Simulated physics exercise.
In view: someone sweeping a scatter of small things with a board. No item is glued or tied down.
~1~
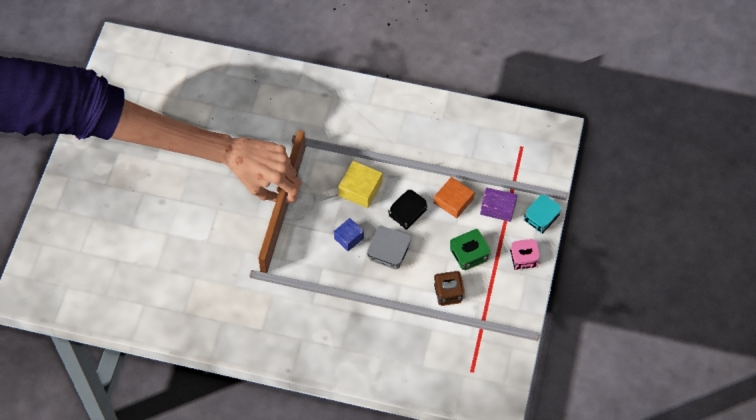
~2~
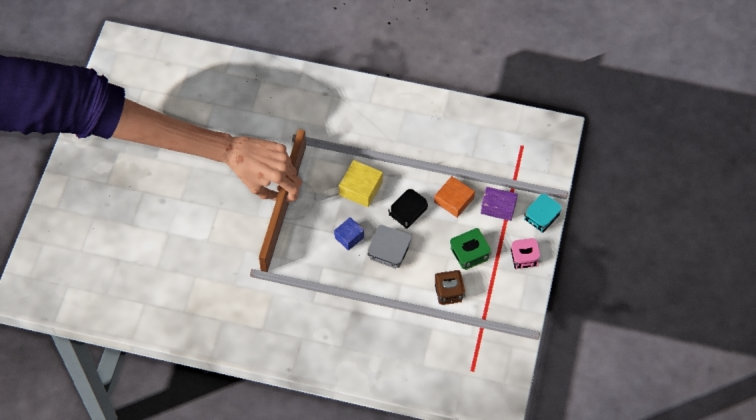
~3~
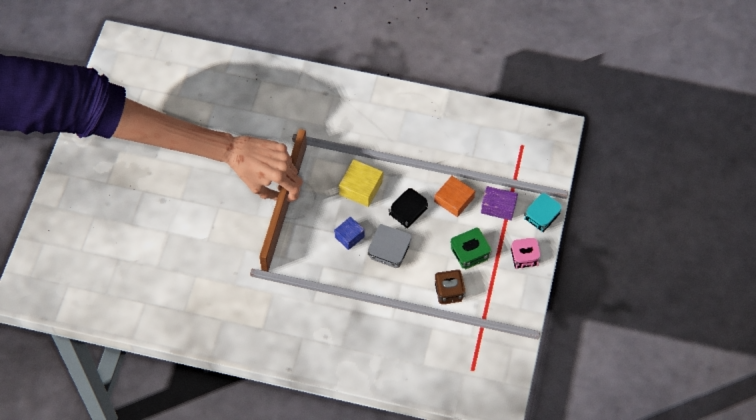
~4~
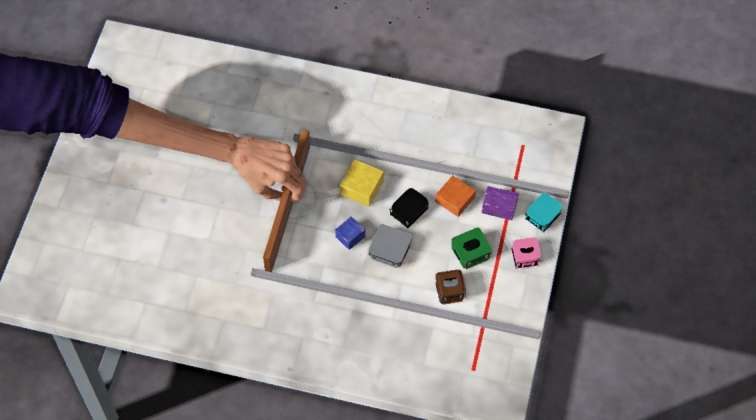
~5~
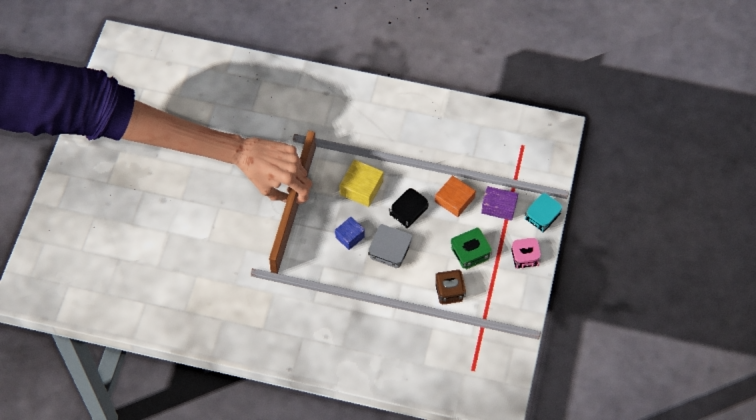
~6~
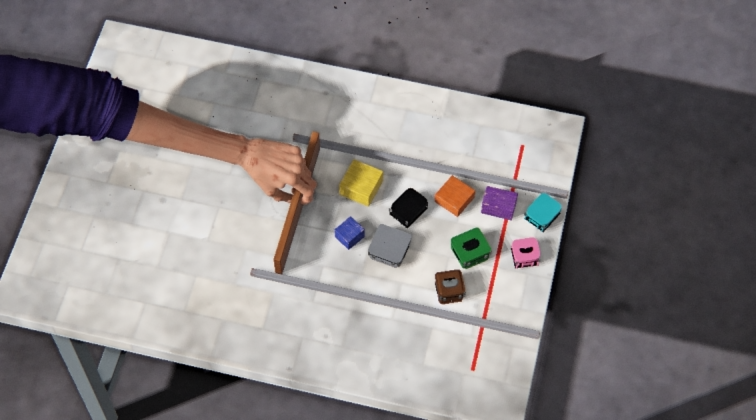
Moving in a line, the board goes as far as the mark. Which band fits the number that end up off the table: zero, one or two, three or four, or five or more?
The band is three or four.
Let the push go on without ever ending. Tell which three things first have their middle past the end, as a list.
Order: Turquoise case, then pink case, then purple block.
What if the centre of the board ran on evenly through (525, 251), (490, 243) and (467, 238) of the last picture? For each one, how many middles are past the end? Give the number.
That makes 7, 4, 2.
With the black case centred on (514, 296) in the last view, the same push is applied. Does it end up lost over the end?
From that start, the object then is safe.
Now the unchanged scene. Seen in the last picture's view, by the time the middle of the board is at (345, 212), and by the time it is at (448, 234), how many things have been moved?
Moved so far: 2, then 10.
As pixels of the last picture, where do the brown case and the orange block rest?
The brown case at (501, 302), the orange block at (557, 213).
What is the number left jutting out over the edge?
It totals 2.
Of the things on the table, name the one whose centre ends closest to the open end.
The one you want is the orange block.
Early on, none off yet; turquoise case at rest near (543, 213); pink case at rest near (525, 253); purple block at rest near (499, 203).
A while later, none off yet; turquoise case travelled a little near (557, 213); pink case travelled a little near (538, 255); purple block travelled about its own width near (527, 207).
Finally, the number that fall off is three or four; lost, green case, purple block, pink case and turquoise case.
